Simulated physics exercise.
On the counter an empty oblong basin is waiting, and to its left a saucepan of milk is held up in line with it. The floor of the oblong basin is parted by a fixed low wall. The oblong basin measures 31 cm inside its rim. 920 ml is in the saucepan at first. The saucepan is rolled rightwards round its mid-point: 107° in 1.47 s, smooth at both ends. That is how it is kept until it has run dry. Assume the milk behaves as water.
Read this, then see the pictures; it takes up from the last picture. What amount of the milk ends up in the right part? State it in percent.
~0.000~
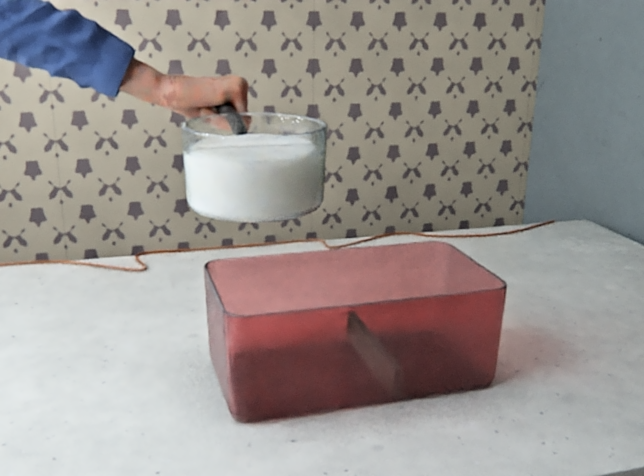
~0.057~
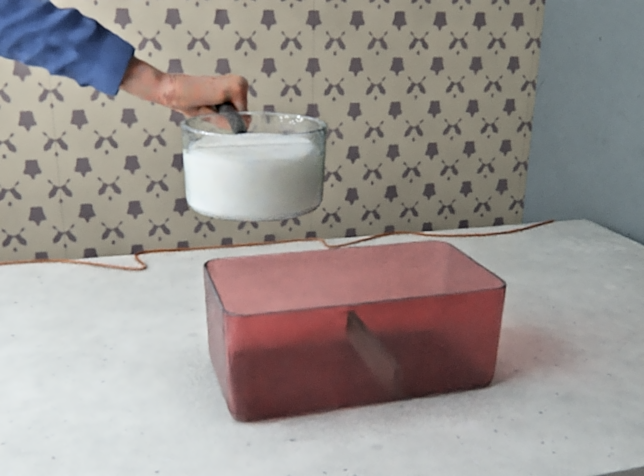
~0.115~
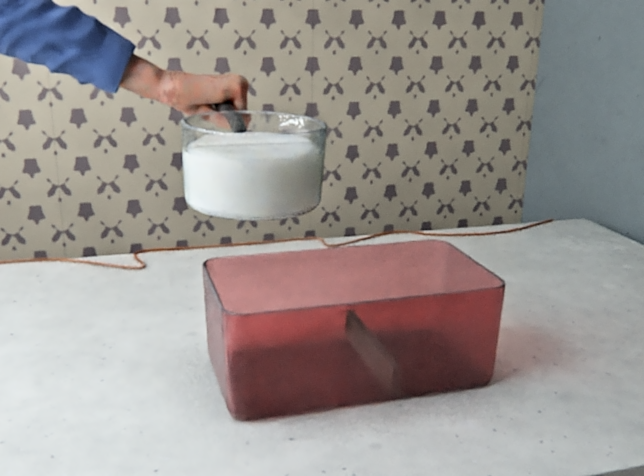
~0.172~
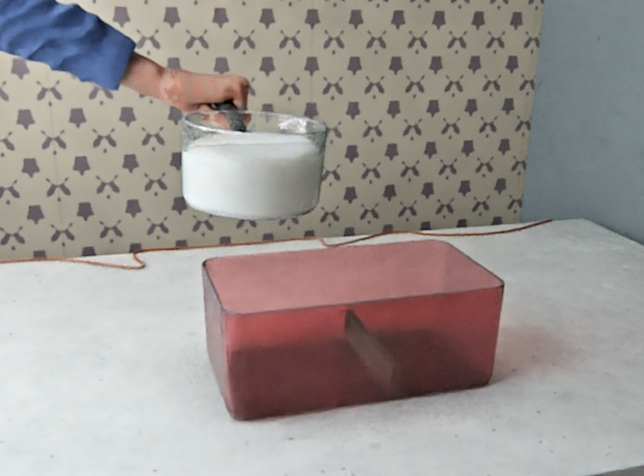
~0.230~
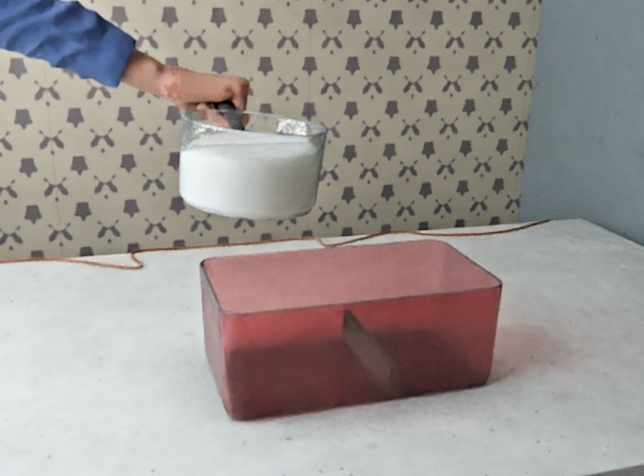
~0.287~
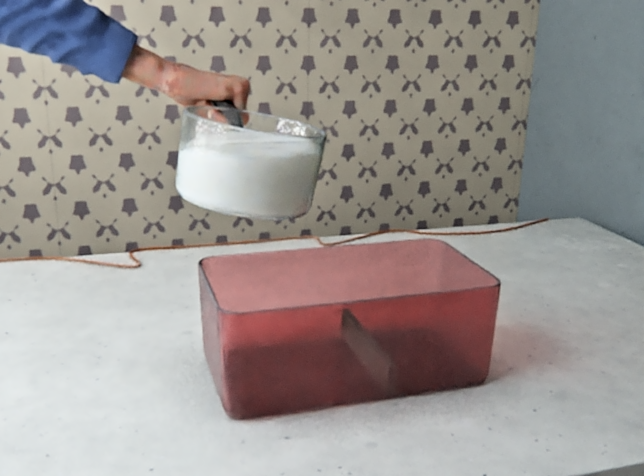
54 %.
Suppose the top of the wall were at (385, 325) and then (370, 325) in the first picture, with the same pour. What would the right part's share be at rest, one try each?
It comes to 40 per cent, and then 60 per cent.
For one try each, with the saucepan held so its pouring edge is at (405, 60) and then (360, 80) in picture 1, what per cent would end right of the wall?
Some 60 and 75 per cent, in that order.
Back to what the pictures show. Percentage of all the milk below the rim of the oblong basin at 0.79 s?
At that time the basin holds about 7 per cent of the liquid.
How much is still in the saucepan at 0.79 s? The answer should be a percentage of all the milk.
Near 72 in a hundred.
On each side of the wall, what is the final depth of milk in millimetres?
I'd say close to 14 mm on the left, close to 26 mm on the right.
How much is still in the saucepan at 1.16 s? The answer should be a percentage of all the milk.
16 in a hundred, give or take.
Then, 0.79 s in, the tilt is 60° and 71 per cent is still to pour, 2 is left of the wall and 5 right of it.
Then, 1.16 s in, the tilt is 96° and 15 per cent is still to pour, 20 is left of the wall and 55 right of it.
Then, 1.55 s in, the tilt is 107° and 0 per cent is still to pour, 45 is left of the wall and 54 right of it.
Then, 1.97 s in, the tilt is 107° and 0 per cent is still to pour, 46 is left of the wall and 54 right of it.
Finally, 46 per cent lies left of the wall, 54 right of it and 0 outside.
